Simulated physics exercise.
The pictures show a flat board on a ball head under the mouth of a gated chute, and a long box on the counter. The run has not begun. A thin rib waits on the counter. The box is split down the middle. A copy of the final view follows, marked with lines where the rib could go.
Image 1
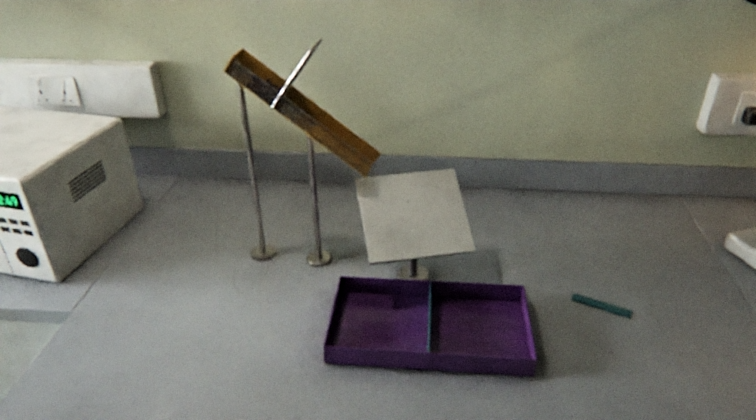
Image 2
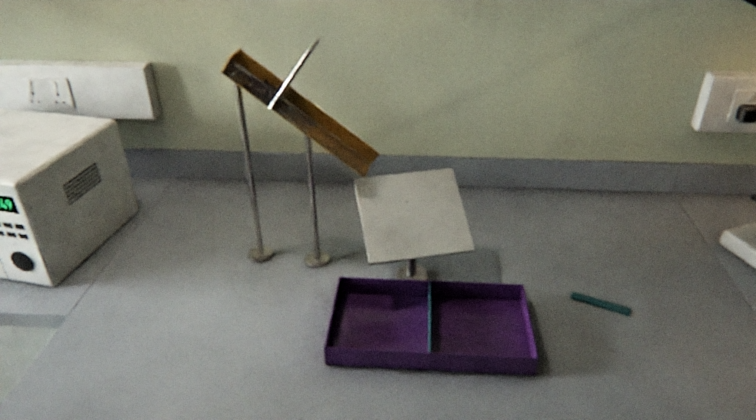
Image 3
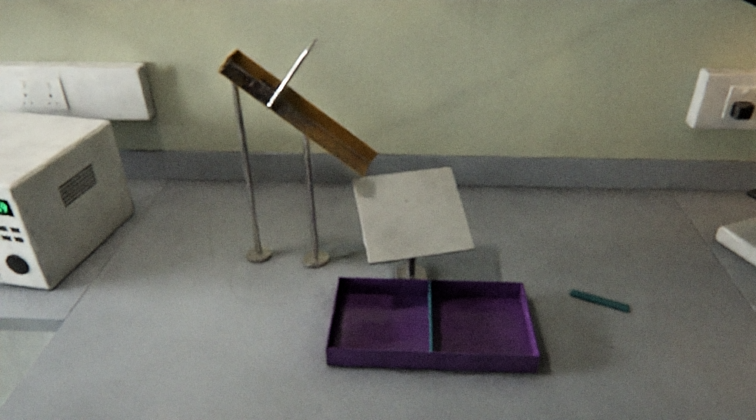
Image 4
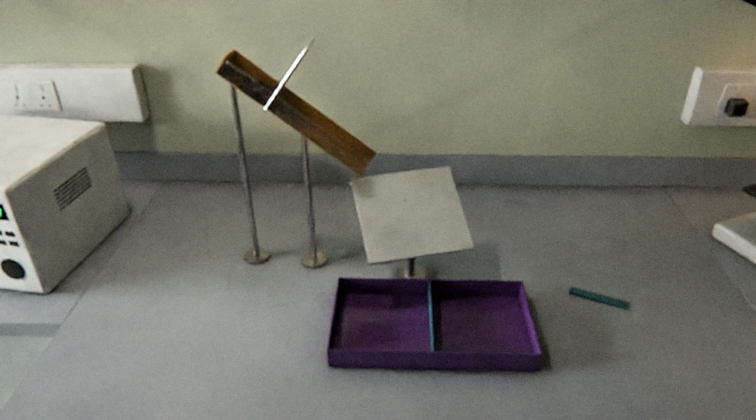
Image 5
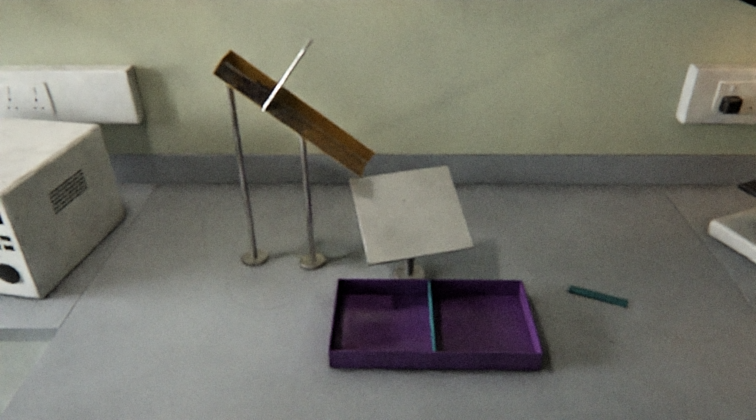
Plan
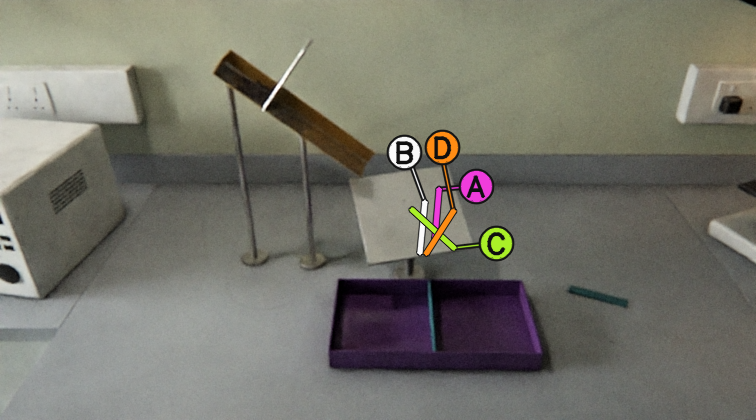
The clip shows a sloping wooden chute on two stands above a tilted pale board and a divided purple box, with a small green strip lying to the right; the view shifts slightly while the objects stay still.
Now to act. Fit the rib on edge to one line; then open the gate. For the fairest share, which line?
The best line is A.
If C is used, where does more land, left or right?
More lands on the right.
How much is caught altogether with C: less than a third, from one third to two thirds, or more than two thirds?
Line C gives more than two thirds.
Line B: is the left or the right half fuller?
Left.
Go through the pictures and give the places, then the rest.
In the first frame, load behind the gate at (270, 89), allspice berries; lip of the chute at (369, 171), sloping fairly steeply.
In the second frame, middle of the board at (413, 213), tilted fairly steeply; middle of its low edge at (423, 257); of its high edge at (404, 173).
In the third frame, front corners of the box at (326, 348) and (539, 356); front end of its middle wall at (432, 352).
In the fourth frame, middle of the load at (263, 90); lip at (365, 171).
In the fifth frame, middle of the load at (261, 91); lip at (363, 171).
On the marked copy, line A from (439, 189) to (434, 238); line B from (424, 202) to (420, 252); line C from (412, 209) to (453, 247); line D from (453, 211) to (426, 253).
With A, of what is caught, about half in the left half, about half in the right.
With B, of what is caught, nearly all in the left half, a stray few in the right.
With C, of what is caught, none in the left half, all in the right.
With D, of what is caught, nearly all in the left half, a stray few in the right.
